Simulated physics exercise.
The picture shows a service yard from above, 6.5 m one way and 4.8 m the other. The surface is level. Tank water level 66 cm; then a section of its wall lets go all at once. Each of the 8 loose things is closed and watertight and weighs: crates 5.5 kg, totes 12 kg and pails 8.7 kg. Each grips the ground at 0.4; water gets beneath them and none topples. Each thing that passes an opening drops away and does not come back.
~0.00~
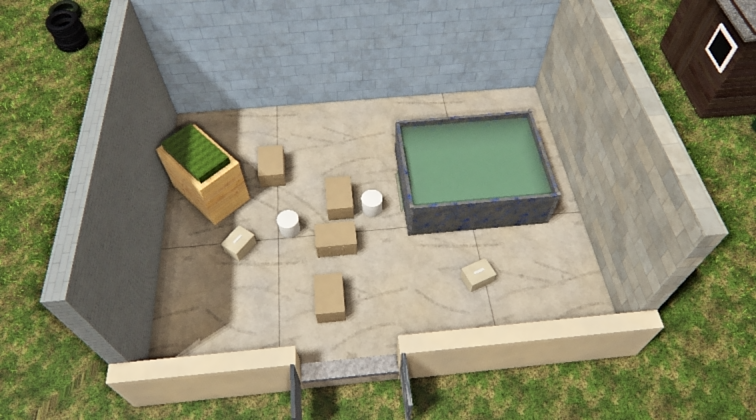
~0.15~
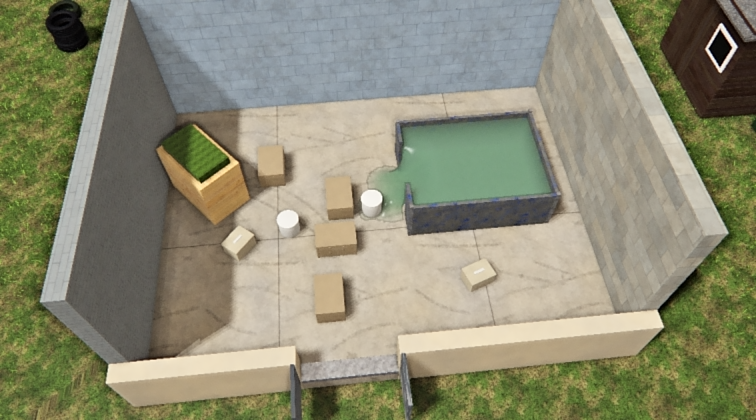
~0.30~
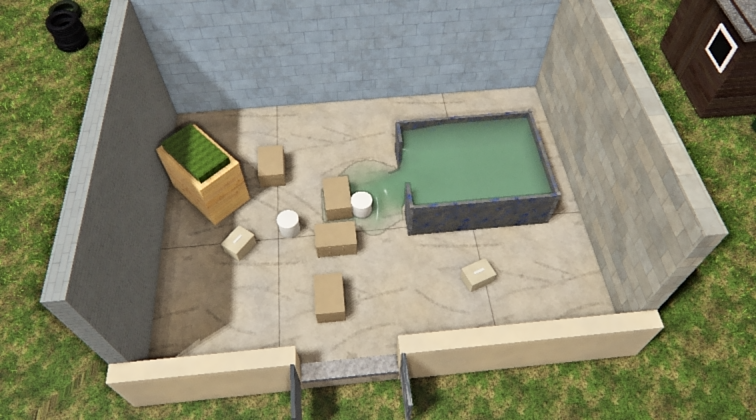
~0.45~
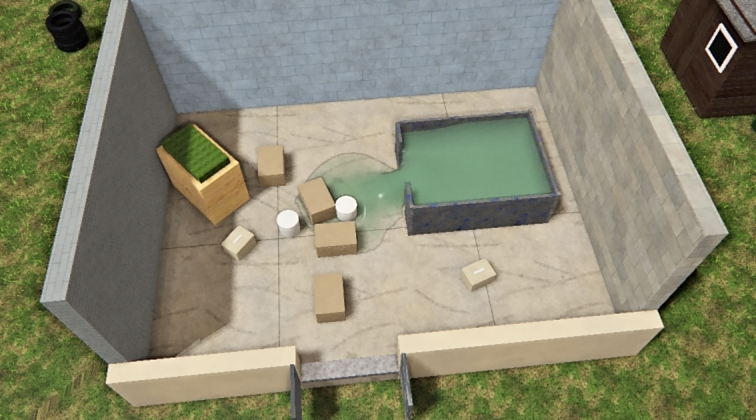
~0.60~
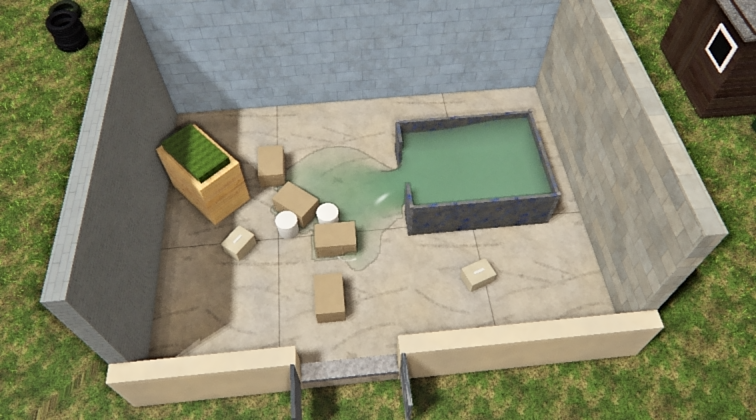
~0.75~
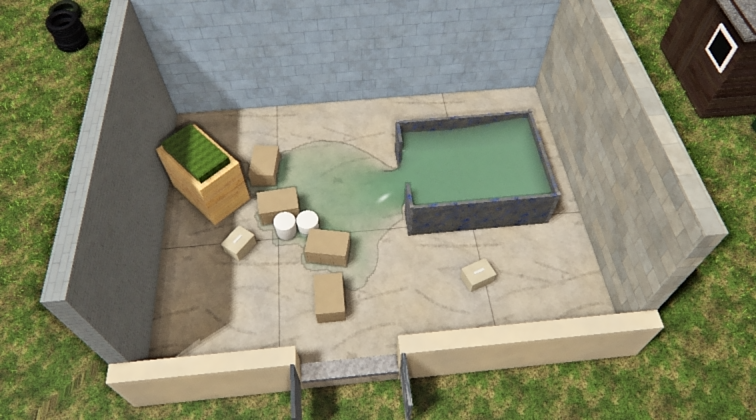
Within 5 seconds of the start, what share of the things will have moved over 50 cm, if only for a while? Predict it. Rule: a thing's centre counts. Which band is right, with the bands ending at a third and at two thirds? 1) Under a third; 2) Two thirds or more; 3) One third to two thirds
Answer: 2.
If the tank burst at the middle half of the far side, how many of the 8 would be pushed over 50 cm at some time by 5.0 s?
In that case the number is 1.
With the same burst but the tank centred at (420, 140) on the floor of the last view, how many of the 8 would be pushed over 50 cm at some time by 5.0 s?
Result: 3.
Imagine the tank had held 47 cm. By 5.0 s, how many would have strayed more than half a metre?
You'd get 7 in that case.
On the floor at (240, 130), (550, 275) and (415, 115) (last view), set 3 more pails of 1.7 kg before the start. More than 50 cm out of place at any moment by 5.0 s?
So it's gets above, then stays below, then stays below.
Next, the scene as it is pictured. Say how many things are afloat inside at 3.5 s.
The number is 6.
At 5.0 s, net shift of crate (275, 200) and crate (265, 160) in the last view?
Net shifts, in order: 250 cm and 120 cm.
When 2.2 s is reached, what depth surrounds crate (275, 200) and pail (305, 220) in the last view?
Roughly 9 and 6 cm.
After 1.1 s 4 of 8 are over 50 cm from their spots; 1 afloat.
After 2.2 s 7 of 8 are over 50 cm from their spots; 5 afloat.
After 3.5 s 7 of 8 are over 50 cm from their spots; 6 afloat.
After 5.0 s 6 of 8 are over 50 cm from their spots, and 7 have been at some point; 4 afloat.
